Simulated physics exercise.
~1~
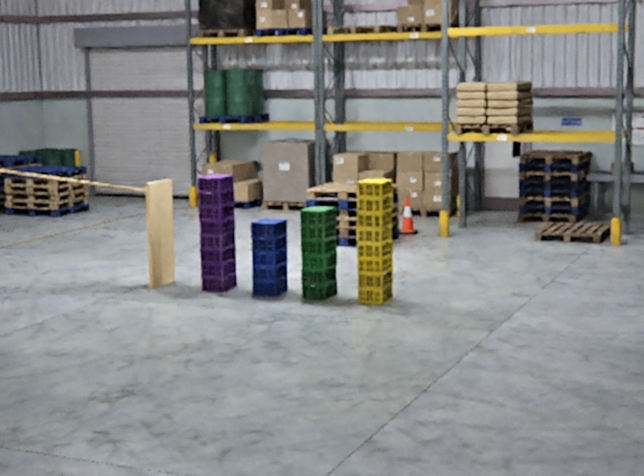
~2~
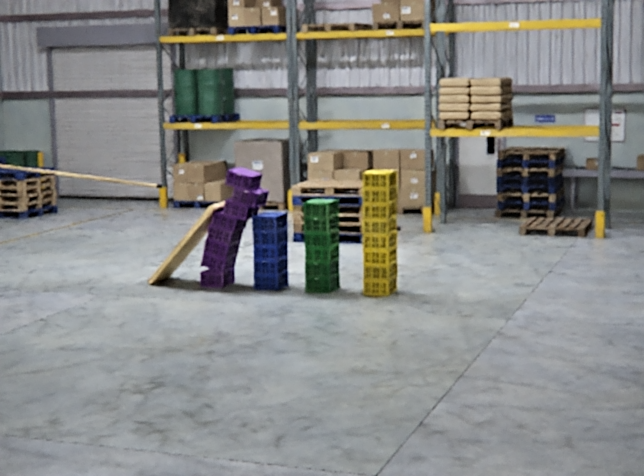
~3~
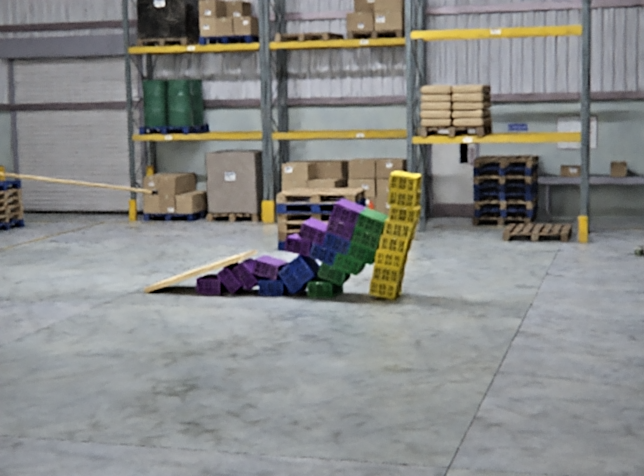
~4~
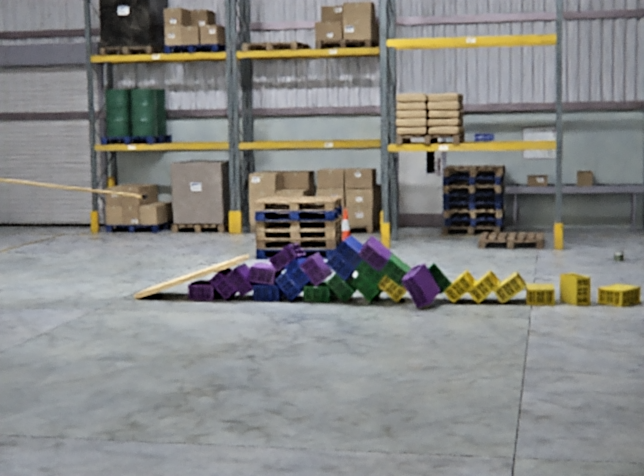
Wooden board toppling rightward into purple, blue, green and yellow crate stacks, knocking them down in turn into a sprawling warehouse heap.
